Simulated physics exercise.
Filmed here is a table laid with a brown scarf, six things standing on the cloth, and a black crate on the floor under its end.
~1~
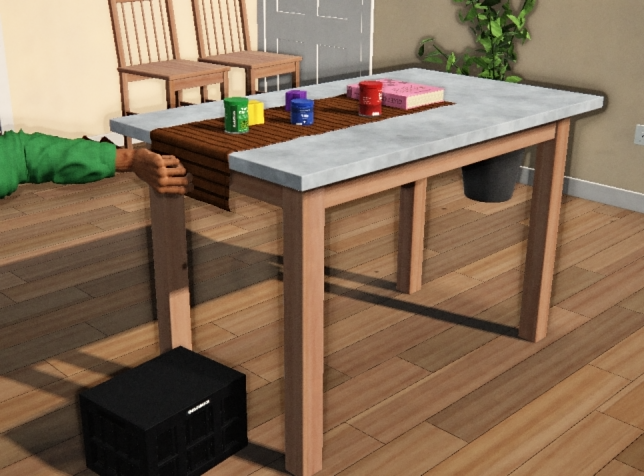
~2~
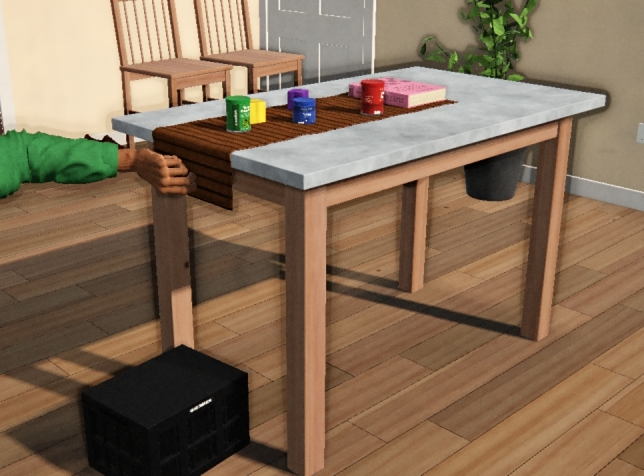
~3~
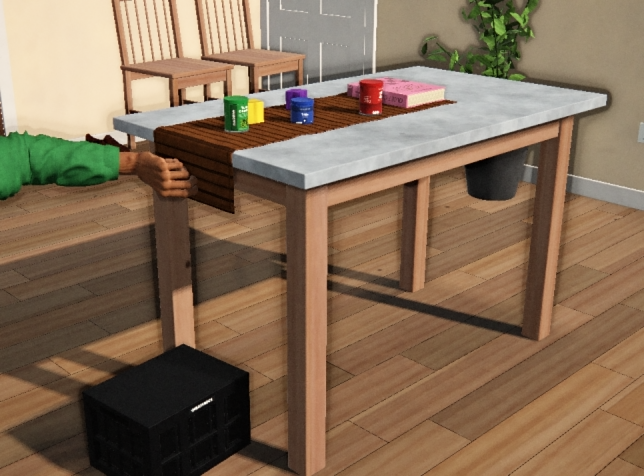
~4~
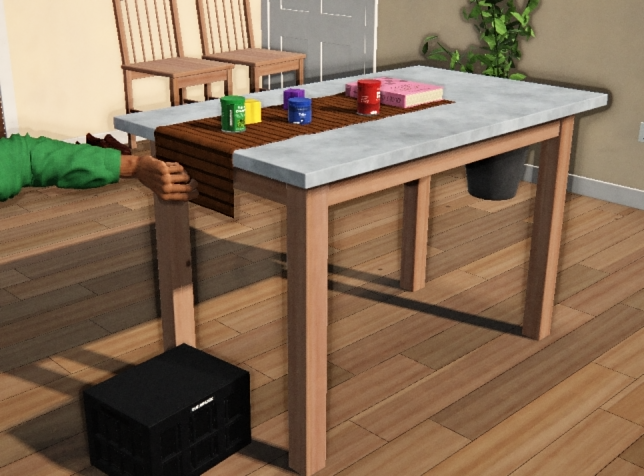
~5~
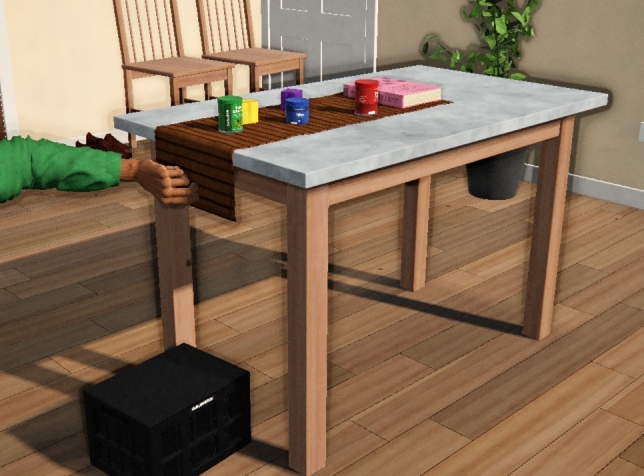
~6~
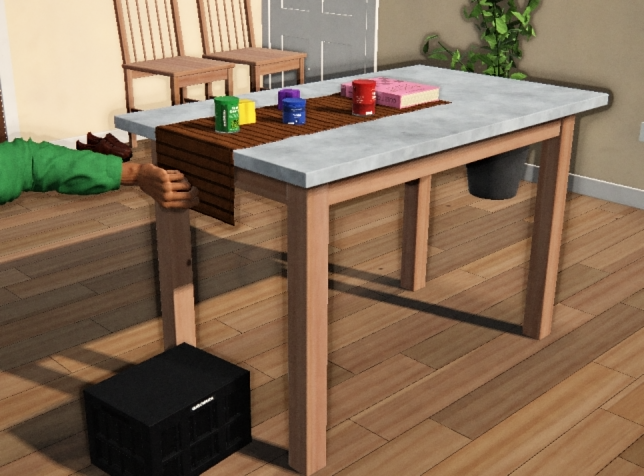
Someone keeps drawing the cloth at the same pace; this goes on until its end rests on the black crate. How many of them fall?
Count: Four.
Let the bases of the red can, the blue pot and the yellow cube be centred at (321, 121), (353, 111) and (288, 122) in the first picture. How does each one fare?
In the end the red can is no longer on top, the blue pot is still on top, and the yellow cube is no longer on top.
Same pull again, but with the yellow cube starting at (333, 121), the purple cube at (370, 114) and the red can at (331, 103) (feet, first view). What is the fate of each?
Yellow cube: Goes. Purple cube: Stays. Red can: Stays.
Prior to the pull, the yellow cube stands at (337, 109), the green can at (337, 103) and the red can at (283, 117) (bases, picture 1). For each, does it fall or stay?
Yellow cube: Safe. Green can: Safe. Red can: Lost.
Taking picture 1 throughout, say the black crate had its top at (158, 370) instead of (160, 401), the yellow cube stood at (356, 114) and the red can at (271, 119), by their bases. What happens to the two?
Here's what happens: The yellow cube remains aboard, the red can leaves its perch.
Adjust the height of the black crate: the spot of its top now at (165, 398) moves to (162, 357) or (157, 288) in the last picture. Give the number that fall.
Counts: 3, 1.
Soon after, hem near (196, 260); green can gone.
After that, hem near (197, 311); green can and yellow cube gone.
And then, hem near (197, 353); green can, yellow cube and blue pot gone.
In the end, hem on the crate; green can, yellow cube, blue pot and purple cube gone. The answer is four.
